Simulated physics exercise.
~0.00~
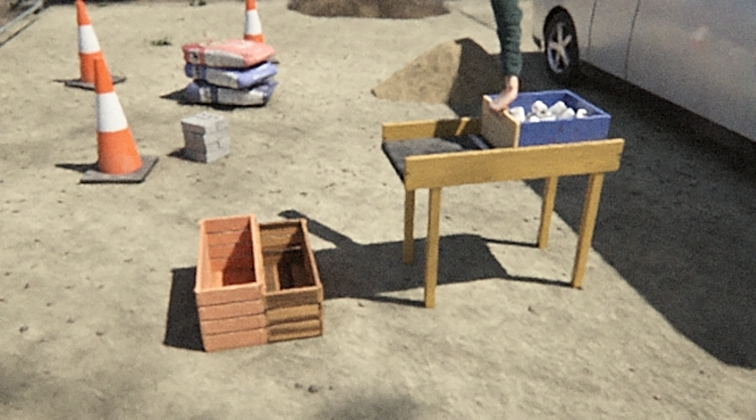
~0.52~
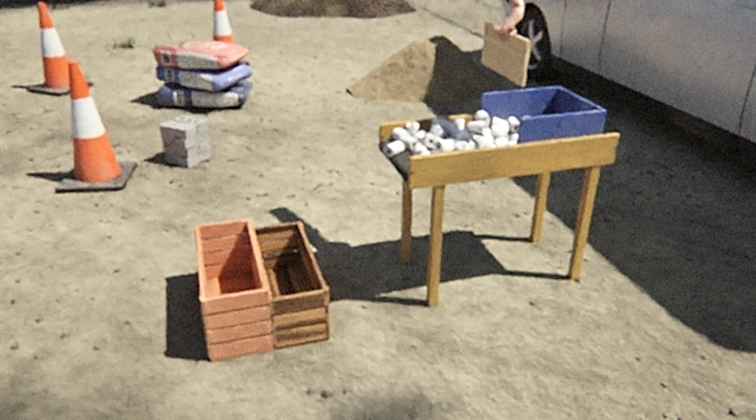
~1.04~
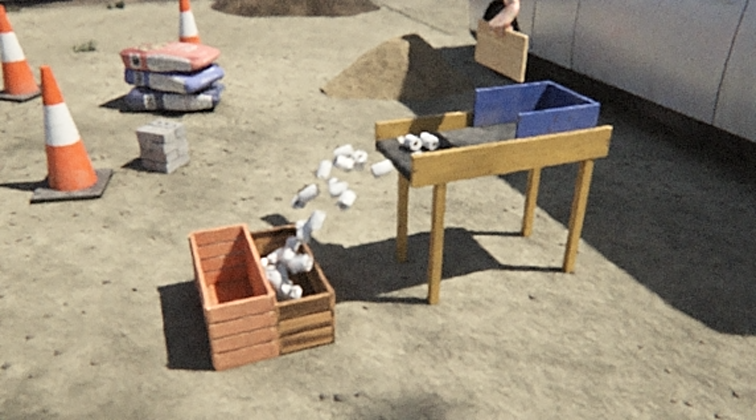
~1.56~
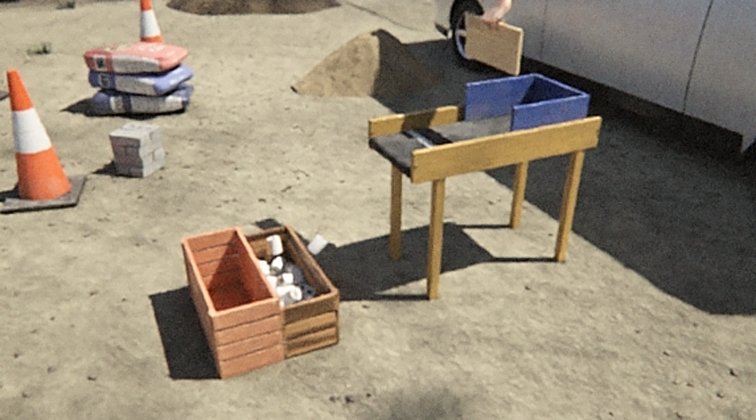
White paper rolls riding a belt out of a blue pen as a hand lifts the gate, then tumbling into a wooden bin.
